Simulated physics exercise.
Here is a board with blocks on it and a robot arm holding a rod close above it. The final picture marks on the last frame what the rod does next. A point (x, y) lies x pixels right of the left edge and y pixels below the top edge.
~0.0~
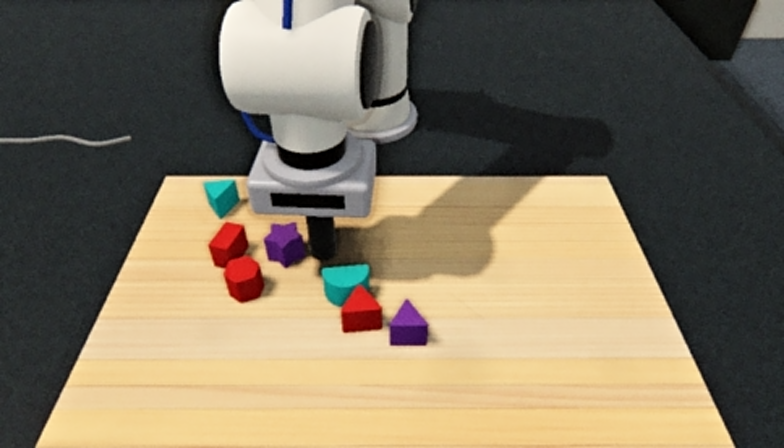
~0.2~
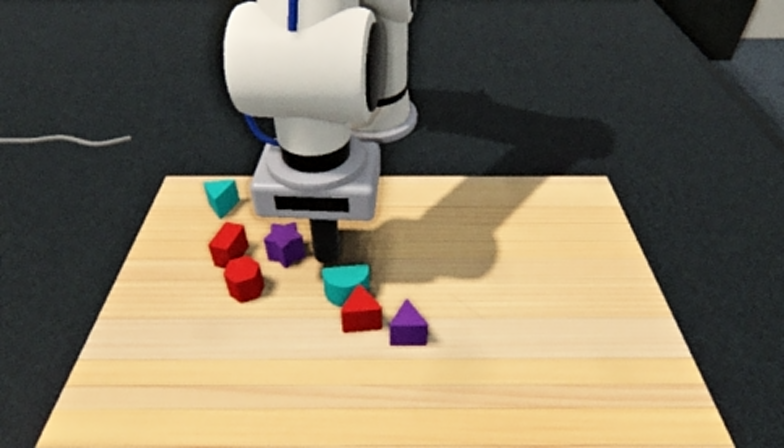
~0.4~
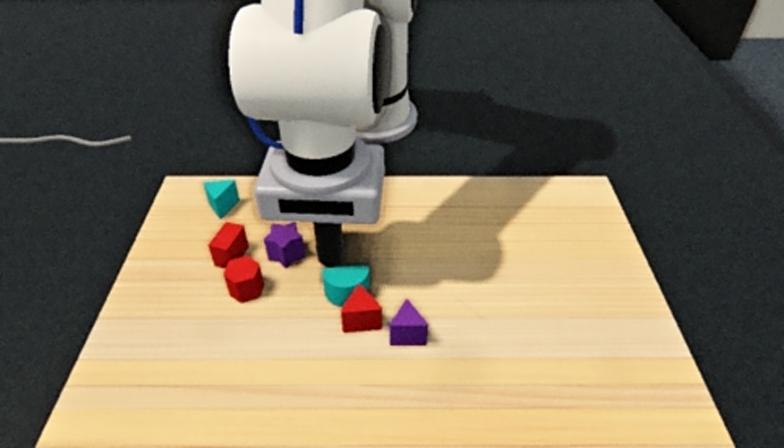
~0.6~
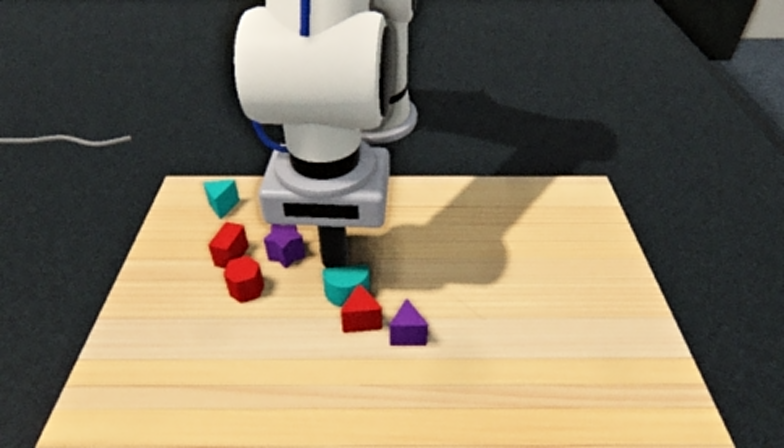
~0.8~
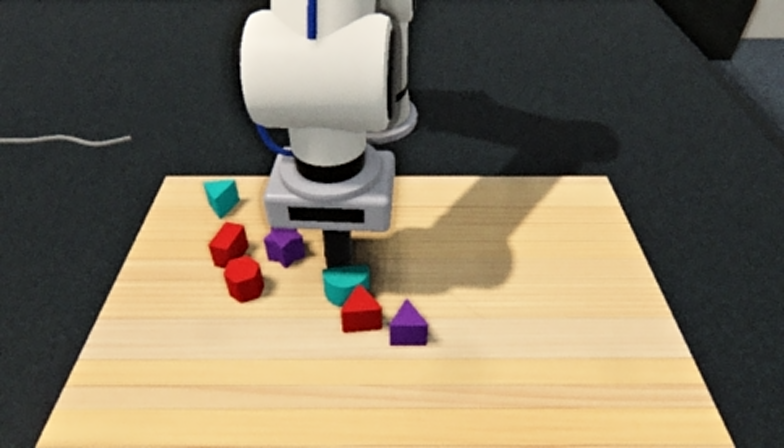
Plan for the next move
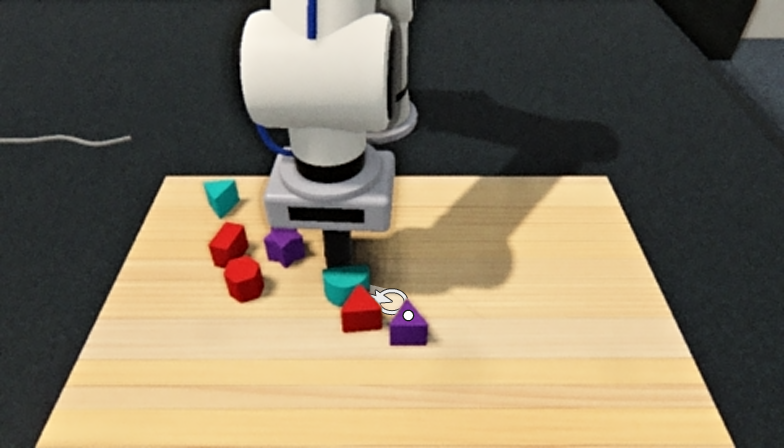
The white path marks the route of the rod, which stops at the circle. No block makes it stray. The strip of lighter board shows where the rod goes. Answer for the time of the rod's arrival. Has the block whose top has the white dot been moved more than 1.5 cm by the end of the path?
Final answer: No.
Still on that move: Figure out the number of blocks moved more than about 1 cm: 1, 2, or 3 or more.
I'd put the number at two.
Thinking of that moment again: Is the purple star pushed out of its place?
It seems not.
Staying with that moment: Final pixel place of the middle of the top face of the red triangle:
It will end up at (371, 323).
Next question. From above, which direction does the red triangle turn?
Its spin: Clockwise.
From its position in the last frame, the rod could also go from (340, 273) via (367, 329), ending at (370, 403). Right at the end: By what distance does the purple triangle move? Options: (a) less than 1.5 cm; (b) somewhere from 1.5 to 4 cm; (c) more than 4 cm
a: Less than 1.5 cm.
Path on the board, from (340, 273) by way of (350, 288) and (370, 296) to (392, 301); the dot is on the purple triangle.
The first path, step by step. Halfway along, rod at (359, 286); turquoise D-shaped block at (366, 291); red triangle at (368, 315), turned 50° clockwise.
At the end, rod at (392, 294); purple star in place; turquoise D-shaped block at (383, 300), turned 20° clockwise; red triangle at (371, 323), turned 75° clockwise; purple triangle in place.
